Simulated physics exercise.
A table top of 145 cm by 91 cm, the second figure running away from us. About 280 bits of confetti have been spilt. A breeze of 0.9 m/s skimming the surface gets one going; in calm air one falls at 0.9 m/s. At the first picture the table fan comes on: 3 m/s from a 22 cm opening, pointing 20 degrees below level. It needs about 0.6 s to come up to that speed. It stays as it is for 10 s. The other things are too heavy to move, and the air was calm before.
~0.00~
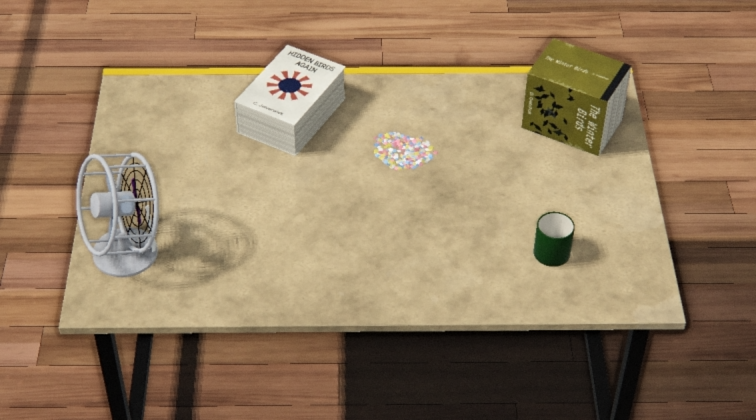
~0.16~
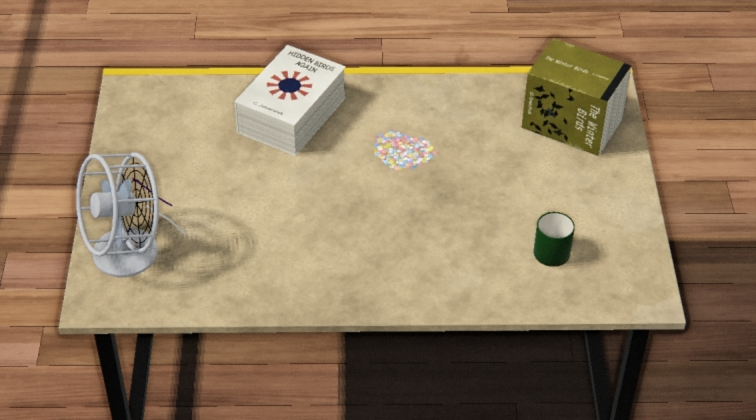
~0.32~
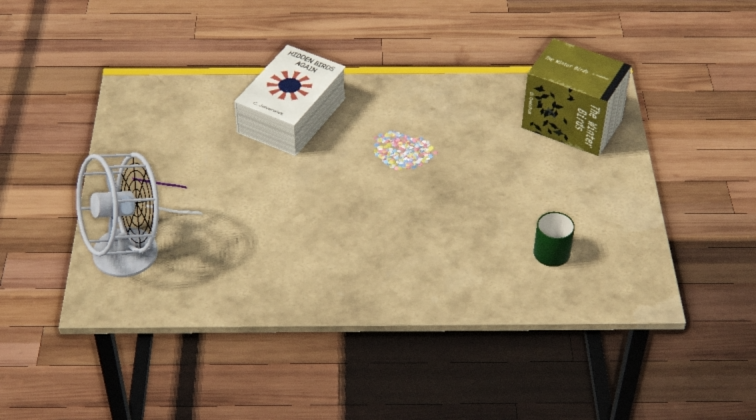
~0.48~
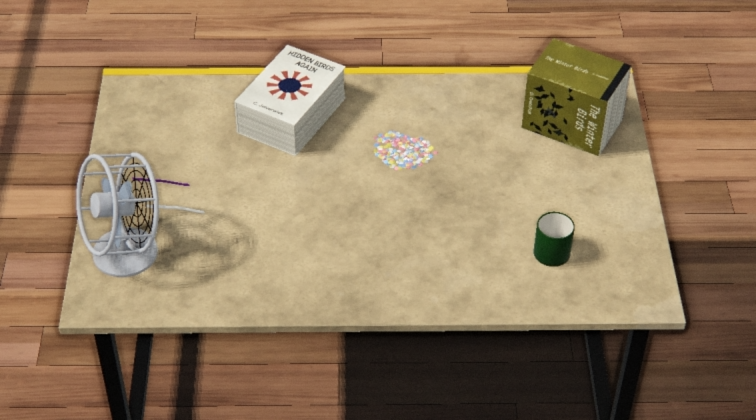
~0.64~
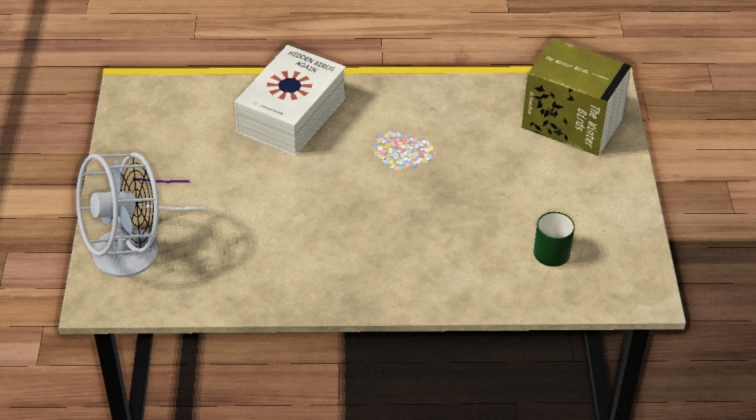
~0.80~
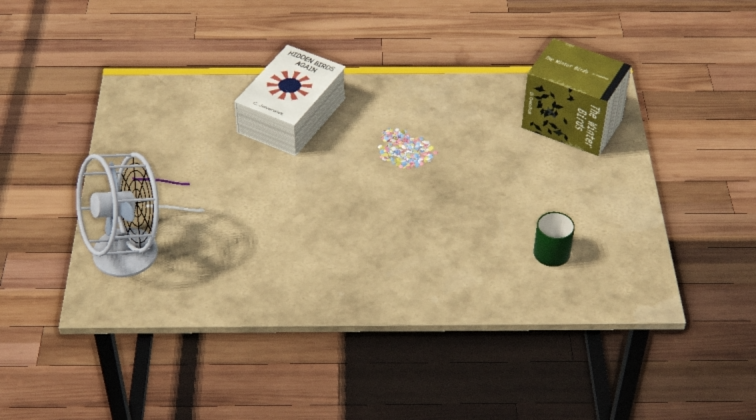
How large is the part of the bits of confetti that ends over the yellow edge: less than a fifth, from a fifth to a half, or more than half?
The share over the yellow edge is above half.
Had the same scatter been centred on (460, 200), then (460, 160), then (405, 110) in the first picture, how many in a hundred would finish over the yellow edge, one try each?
In turn about 0 %, 30 %, 70 %.
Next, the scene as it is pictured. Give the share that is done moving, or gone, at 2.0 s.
Some 100 per cent.
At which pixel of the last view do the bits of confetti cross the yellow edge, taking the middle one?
At about (528, 67).
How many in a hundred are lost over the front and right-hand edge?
Roughly 0 % front, 5 % right-hand.
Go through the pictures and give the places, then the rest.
In the first frame, the middle of the bits of confetti is near (403, 154), none has stirred yet and the mouth of the table fan is at (117, 204).
In the second frame, the middle of the bits of confetti is near (403, 154), none has stirred yet and the yellow edge is centred on (368, 68).
In the third frame, the middle of the bits of confetti is near (403, 154), none has stirred yet, the top of a book is at (291, 84) and the top of a book is at (580, 69).
In the fourth frame, the middle of the bits of confetti is near (403, 154) and none has stirred yet.
In the fifth frame, the middle of the bits of confetti is near (403, 154) and none has stirred yet.
In the sixth frame, the middle of the bits of confetti is near (406, 148), the farthest in sight from the table fan is at (436, 153) and about 10 % have left their places.
After 2.0 s, 95 % are over the yellow edge; 96 % have settled or left.
After 3.2 s, 95 % are over the yellow edge; 99 % have settled or left.
After 5.5 s, 95 % are over the yellow edge; 100 % have settled or left.
After 10.0 s, at the end, 95 % are over the yellow edge.
